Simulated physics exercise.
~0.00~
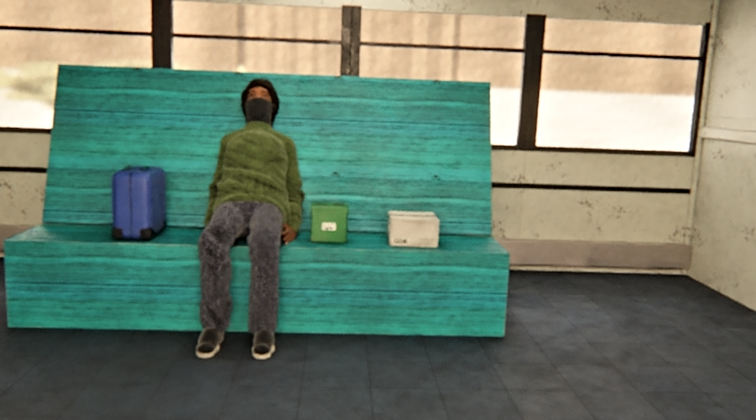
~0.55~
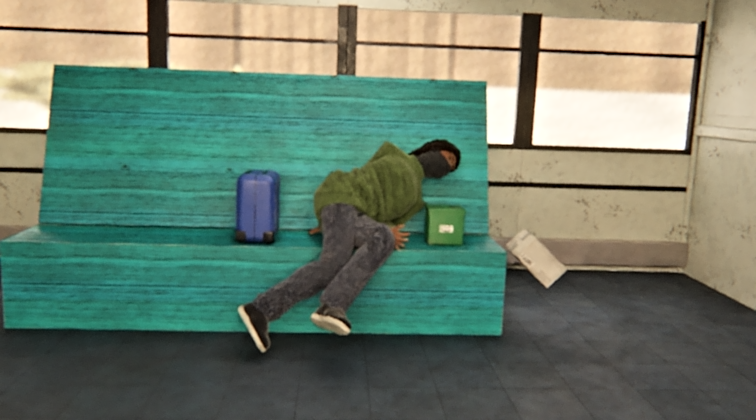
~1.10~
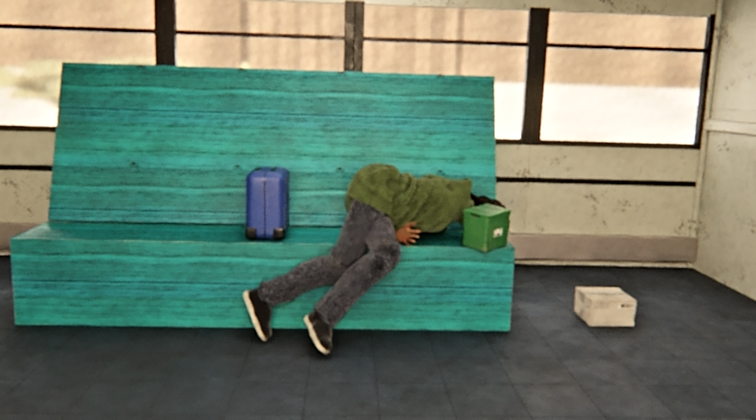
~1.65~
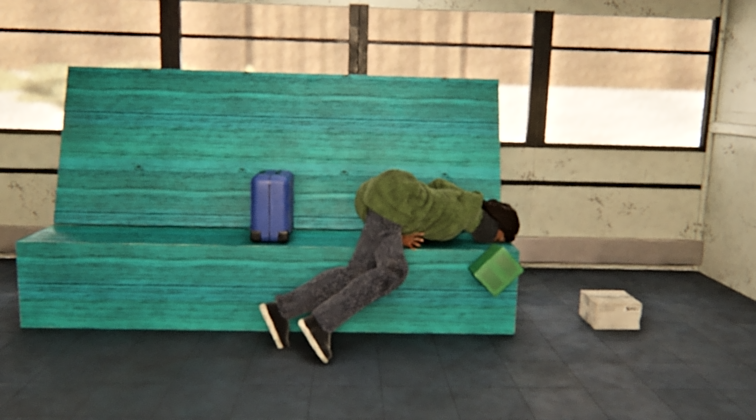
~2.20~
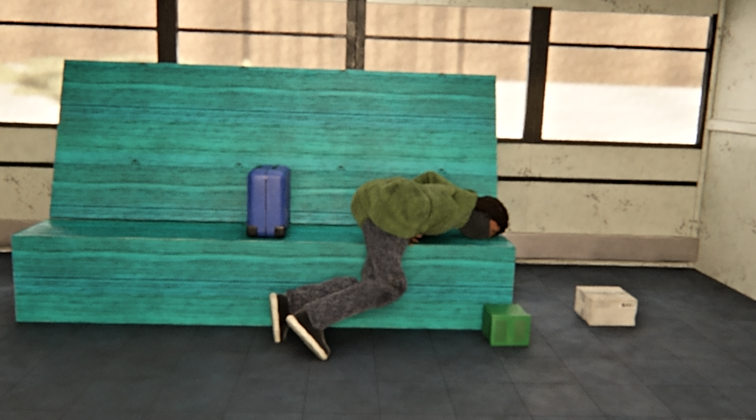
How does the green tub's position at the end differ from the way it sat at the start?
At the start the green tub sat upright on the bench beside the person. By the end it was lying on its side on the floor.
